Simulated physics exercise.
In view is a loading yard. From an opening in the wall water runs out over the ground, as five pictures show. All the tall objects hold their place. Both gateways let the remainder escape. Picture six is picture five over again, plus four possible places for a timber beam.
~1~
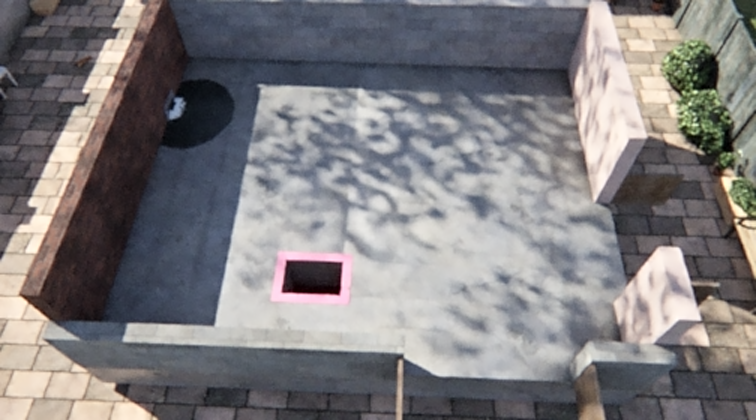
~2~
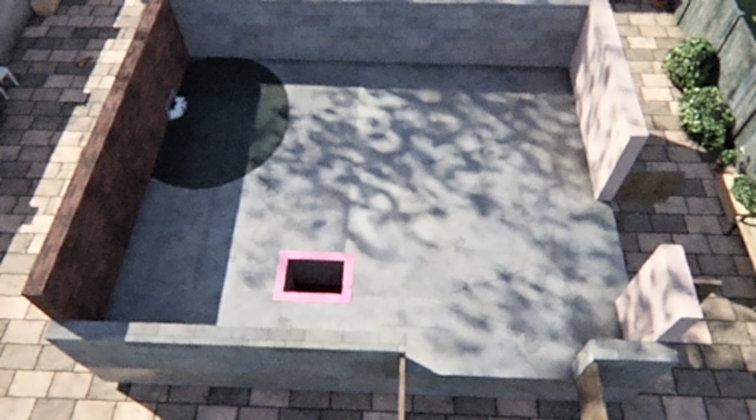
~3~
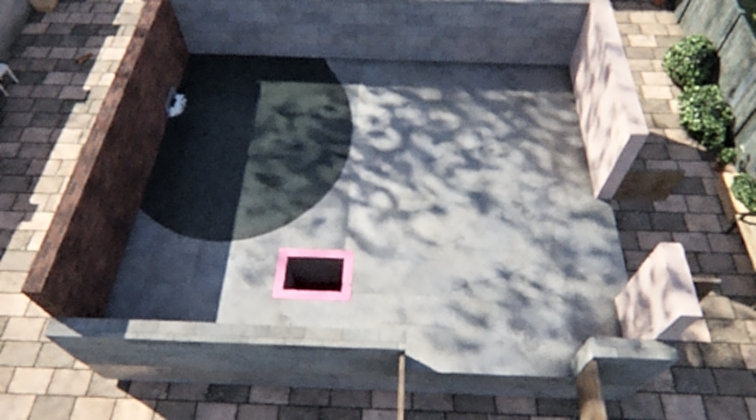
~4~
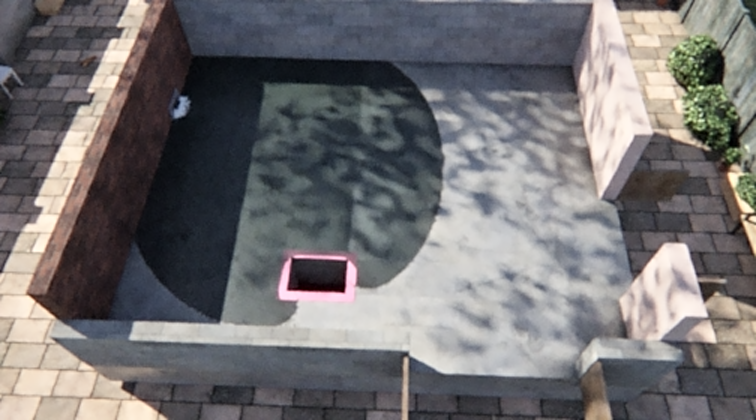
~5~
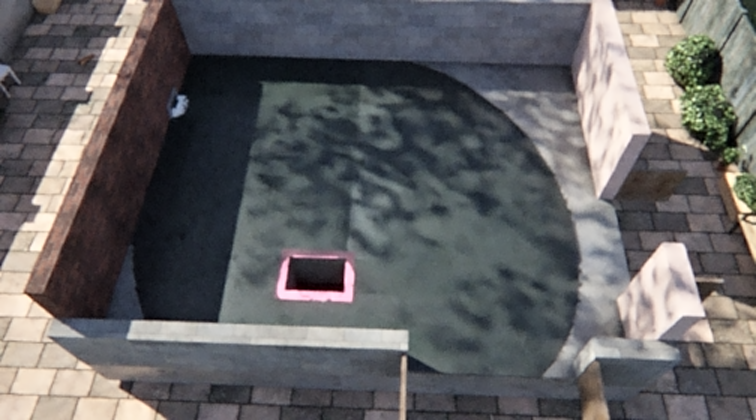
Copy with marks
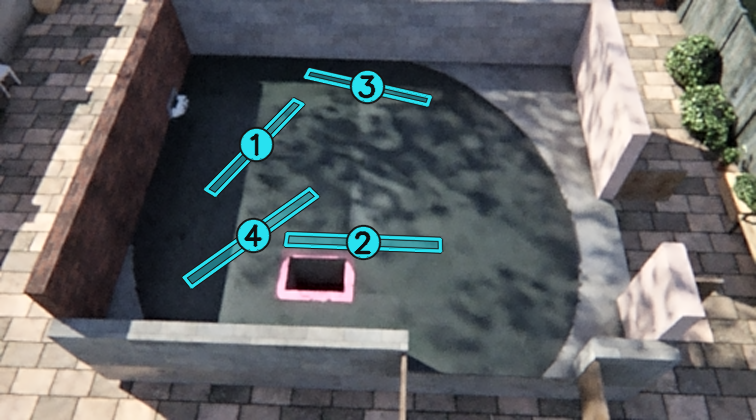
The clip opens on a walled paved yard seen from above, with a small dark patch of water by the left wall and a pink-edged opening in the floor. The dark water spreads rightward in a widening curve, reaches and surrounds the pink-edged opening, then covers most of the yard floor.
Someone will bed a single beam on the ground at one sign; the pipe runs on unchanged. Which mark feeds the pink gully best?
Go for 3.
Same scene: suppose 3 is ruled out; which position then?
Position 1.
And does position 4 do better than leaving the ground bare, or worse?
It is worse.
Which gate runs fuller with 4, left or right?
More leaves on the left.
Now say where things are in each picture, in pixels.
The first frame shows outfall at (169, 106); pink gully at (313, 277); open gate at (486, 361); open gate at (604, 250); 4 % of the ground under water, visible out to (218, 128); pink gully still dry.
In the second frame, 13 % of the ground under water, visible out to (283, 124); pink gully still dry.
In the third frame, 27 % of the ground under water, visible out to (320, 192); pink gully still dry.
In the fourth frame, 49 % of the ground under water, visible out to (423, 233); pink gully taking water.
In the fifth frame, 79 % of the ground under water, visible out to (573, 289); pink gully taking water.
In cyan, 1 from (210, 192) to (298, 102); 2 from (286, 239) to (440, 245); 3 from (307, 73) to (428, 100); 4 from (188, 282) to (313, 192).
With 1, about 15 % of the stream goes into the pink gully, about 85 % out by the gates.
With 2, about 9 % of the stream goes into the pink gully, about 91 % out by the gates.
With 3, about 22 % of the stream goes into the pink gully, about 78 % out by the gates.
With 4, about 8 % of the stream goes into the pink gully, about 92 % out by the gates.
